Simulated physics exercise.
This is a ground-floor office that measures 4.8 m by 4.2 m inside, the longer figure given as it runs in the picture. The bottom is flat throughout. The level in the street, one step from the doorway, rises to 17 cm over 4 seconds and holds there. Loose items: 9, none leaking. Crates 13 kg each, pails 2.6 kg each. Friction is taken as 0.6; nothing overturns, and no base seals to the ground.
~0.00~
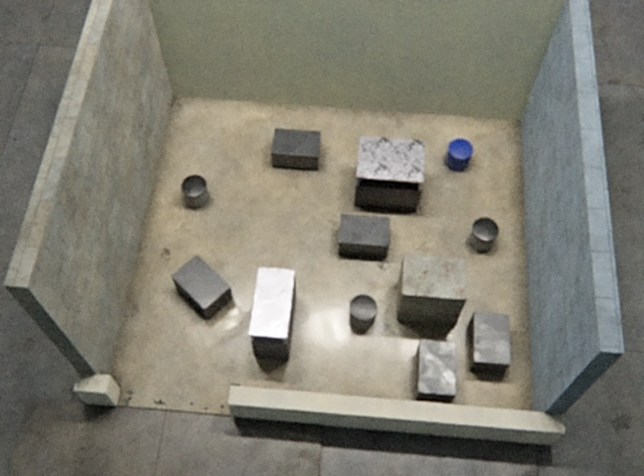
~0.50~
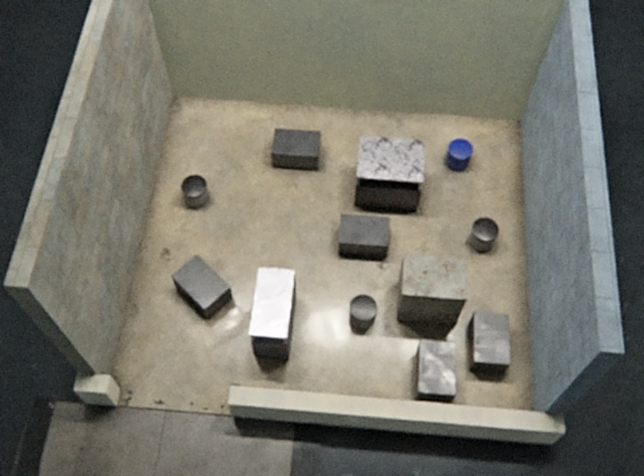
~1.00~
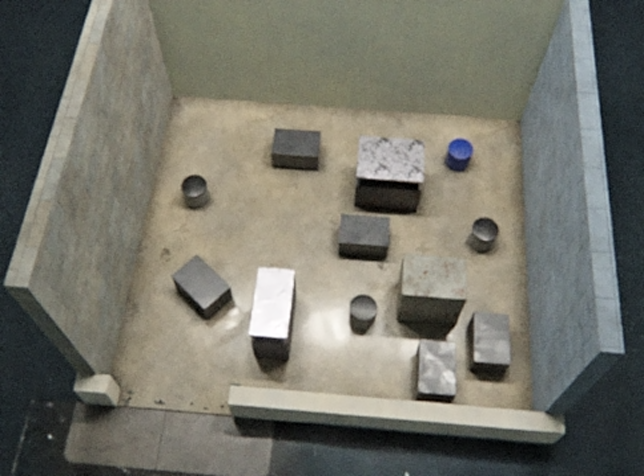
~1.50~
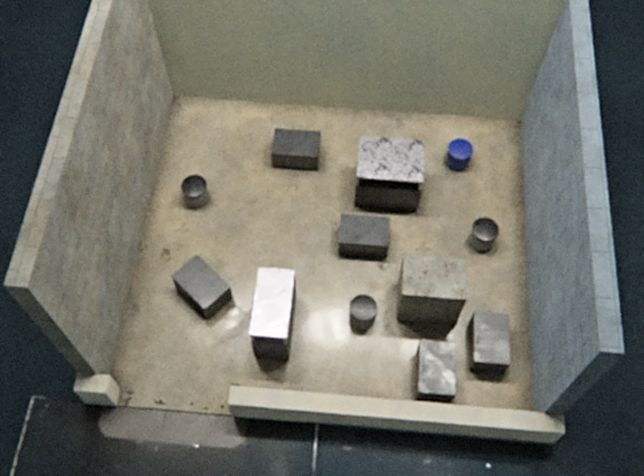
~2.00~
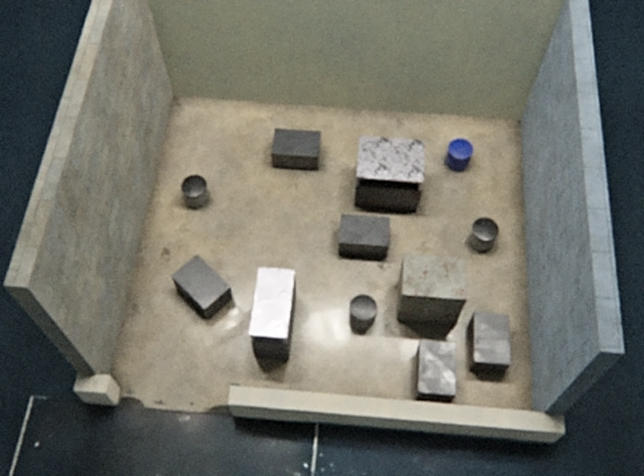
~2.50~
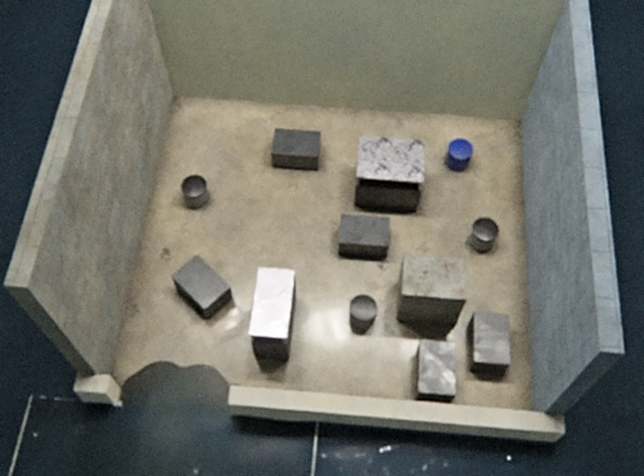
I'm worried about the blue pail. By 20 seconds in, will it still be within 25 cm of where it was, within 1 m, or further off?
Goes a long way.
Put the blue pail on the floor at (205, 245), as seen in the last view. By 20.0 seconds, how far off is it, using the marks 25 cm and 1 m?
Here it heads a good way off.
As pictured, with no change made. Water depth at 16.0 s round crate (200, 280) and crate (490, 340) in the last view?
Some 9 cm at the first, some 8 cm at the second.
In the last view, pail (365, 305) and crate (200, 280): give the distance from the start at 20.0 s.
Respectively 140 and 300 centimetres.
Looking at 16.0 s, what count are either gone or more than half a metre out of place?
The number comes to 7.
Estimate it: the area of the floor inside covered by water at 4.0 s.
Somewhere around 2.5 m2, roughly.
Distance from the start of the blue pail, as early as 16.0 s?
Displacement by then near 250 cm.
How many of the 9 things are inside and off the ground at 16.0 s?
Total: 9.
After 4.0 s the blue pail is near (461, 149), 0.0 m from its start, aground; 0 afloat.
After 9.0 s the blue pail is near (461, 149), 0.0 m from its start, aground; 3 afloat.
After 16.0 s the blue pail is near (445, 327), 2.5 m from its start, afloat; 9 afloat.
After 20.0 s the blue pail is near (436, 332), 2.6 m from its start, afloat; 9 afloat.
